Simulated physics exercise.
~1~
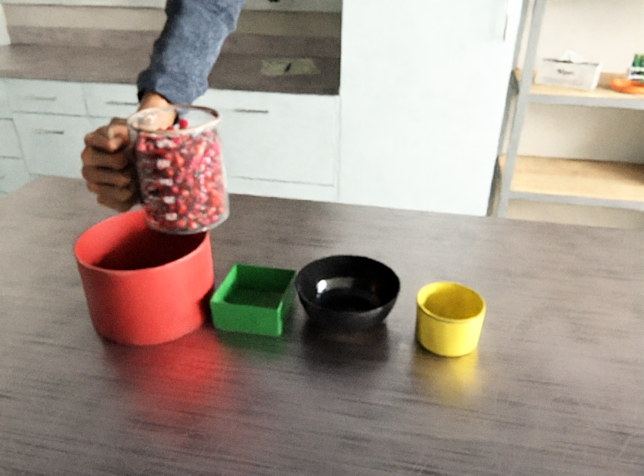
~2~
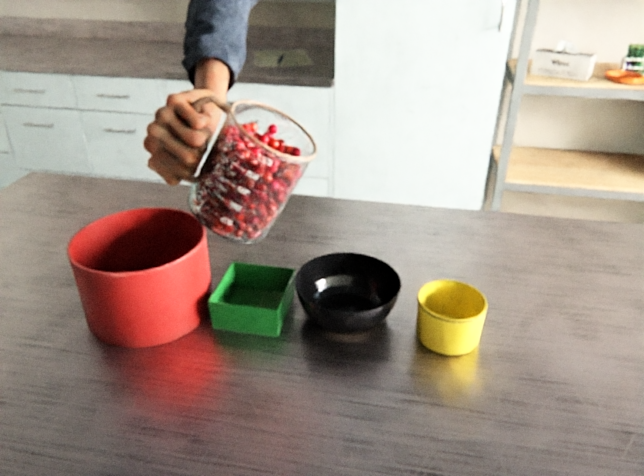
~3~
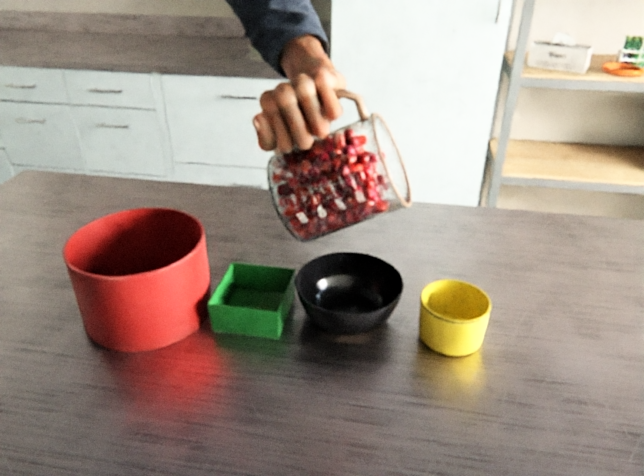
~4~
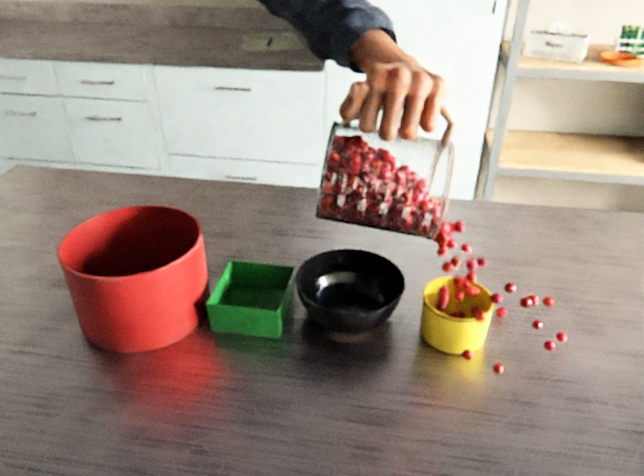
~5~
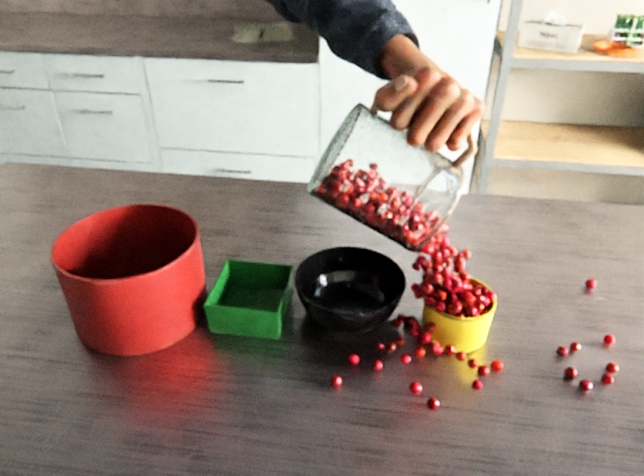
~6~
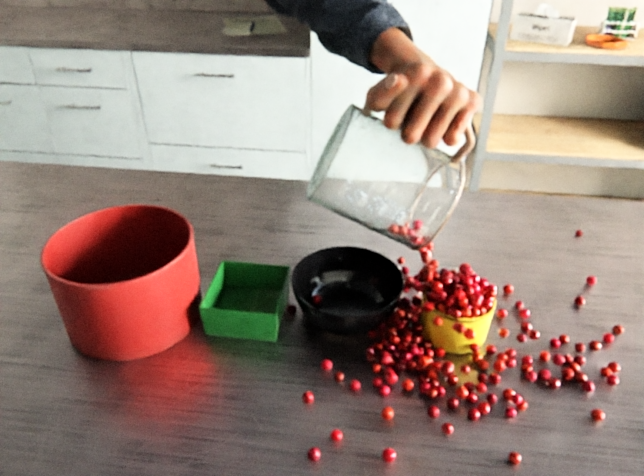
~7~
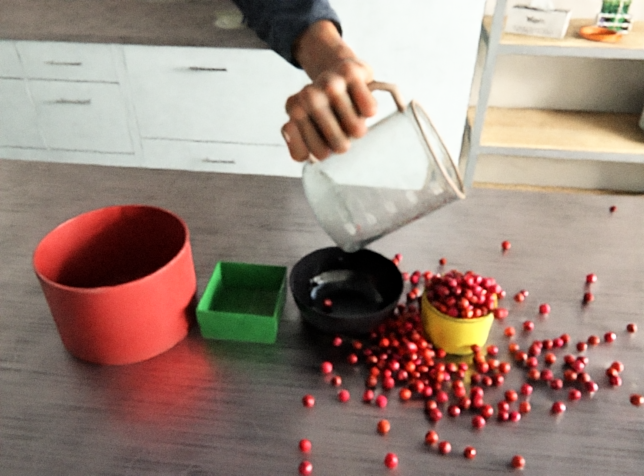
We see a hand carry a clear jug of cranberries rightward over a red pot, green tin and black bowl, then tip it above a yellow dish, which heaps full as many berries scatter across the table, before the emptied jug moves back left, still tilted.
